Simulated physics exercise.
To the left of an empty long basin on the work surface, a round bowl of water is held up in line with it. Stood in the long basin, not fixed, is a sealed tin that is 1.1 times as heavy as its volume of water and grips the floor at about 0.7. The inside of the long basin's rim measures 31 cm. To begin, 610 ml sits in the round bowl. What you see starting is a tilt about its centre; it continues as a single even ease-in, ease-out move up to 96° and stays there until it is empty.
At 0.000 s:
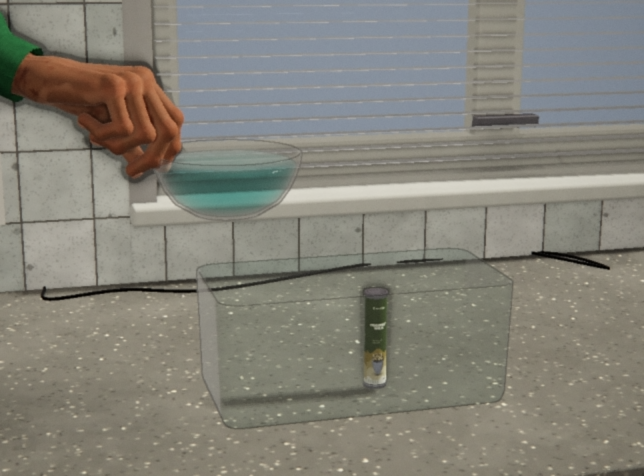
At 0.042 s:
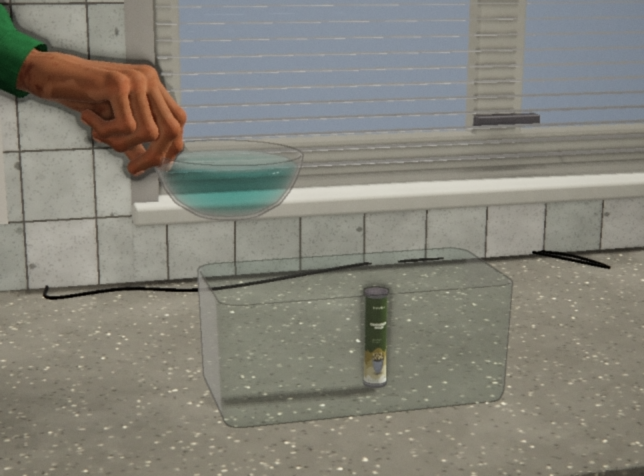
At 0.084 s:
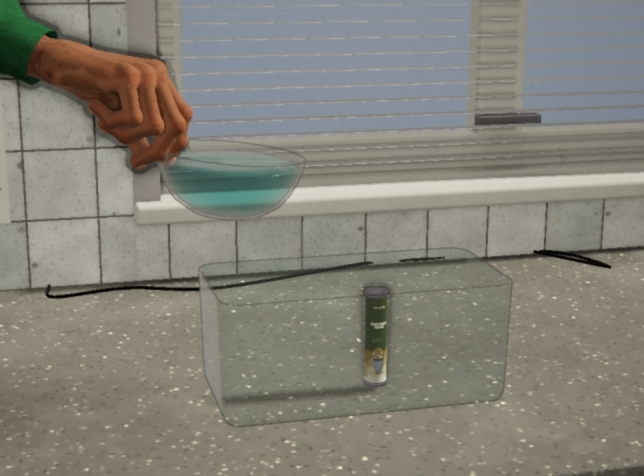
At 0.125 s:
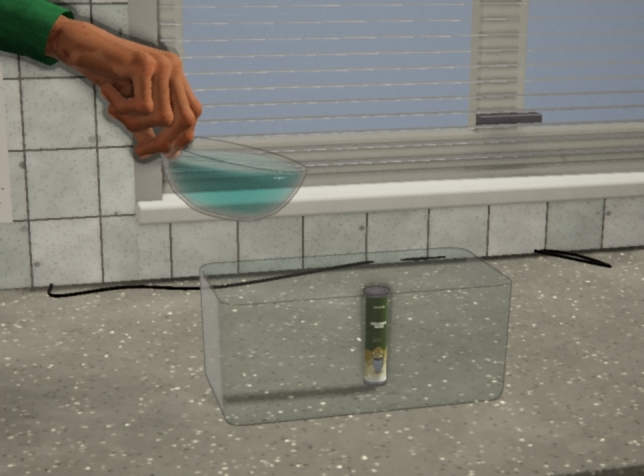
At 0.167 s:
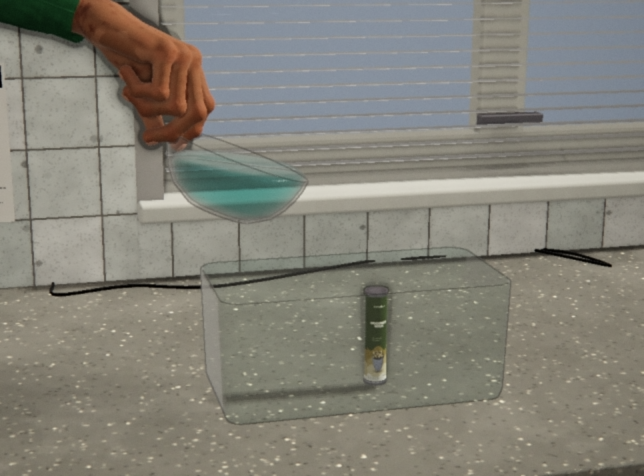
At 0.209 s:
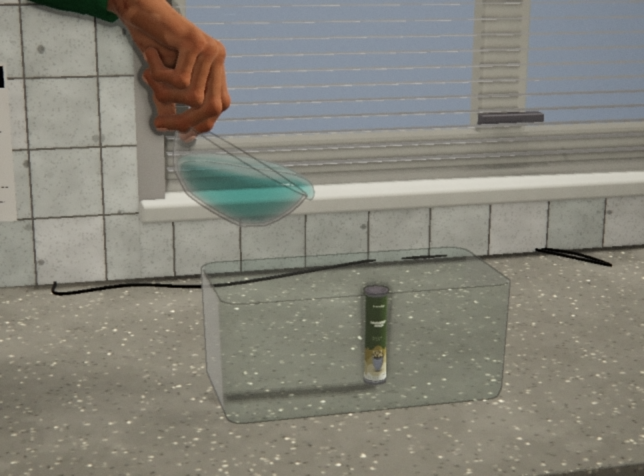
We see a hand in a green sleeve holding a clear bowl of teal water above and left of a transparent basin containing a slim tin; the hand rises, tilting the bowl rightward, slowly then faster, as water nears its lowered rim.
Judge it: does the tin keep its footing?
No, my guess is it's going to keel over.
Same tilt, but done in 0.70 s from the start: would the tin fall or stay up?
In that case the tin overturns.
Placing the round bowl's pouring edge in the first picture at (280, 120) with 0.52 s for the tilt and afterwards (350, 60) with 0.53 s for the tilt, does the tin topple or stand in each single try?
Trial 1 - tin tips; trial 2 - tin tips.
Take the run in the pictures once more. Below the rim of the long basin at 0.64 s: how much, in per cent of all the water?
About 98 per cent.
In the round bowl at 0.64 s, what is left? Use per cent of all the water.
0 per cent or so.
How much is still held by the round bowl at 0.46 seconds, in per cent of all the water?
Close to 10 percent of the liquid remains at that time.
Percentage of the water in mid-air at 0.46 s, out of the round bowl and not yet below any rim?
Close to 28 in a hundred.
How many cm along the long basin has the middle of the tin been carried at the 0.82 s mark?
Around 1 cm.
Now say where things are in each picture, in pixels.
In the first picture, it leans 0°; its right rim is at (299, 151); the water meets the walls at (156, 164) and (294, 158); the long basin's rim runs from (207, 287) to (489, 267); the tin's top is at (376, 296).
In the second picture, it leans 1°; its right rim is at (300, 153); the water meets the walls at (157, 163) and (296, 159).
In the third picture, it leans 6°; its right rim is at (302, 159); the water meets the walls at (160, 160) and (297, 162).
In the fourth picture, it leans 13°; its right rim is at (304, 168); the water meets the walls at (165, 158) and (300, 165).
In the fifth picture, it leans 22°; its right rim is at (305, 180); the water meets the walls at (171, 158) and (304, 171); 1 per cent is over the edge.
In the sixth picture, it leans 32°; its right rim is at (303, 194); the water meets the walls at (176, 161) and (288, 176); 8 per cent is over the edge.
Then, 0.46 s in, the tilt is 91° and 10 per cent is still to pour; the tin stands where it began.
Then, 0.64 s in, the tilt is 96° and 0 per cent is still to pour; the tin leans 8°.
Then, 0.82 s in, the tilt is 96° and 0 per cent is still to pour; the tin leans 6°.
Then, 1.03 s in, the tilt is 96° and 0 per cent is still to pour; the tin leans 43°.
Finally, the tin lies on its side.
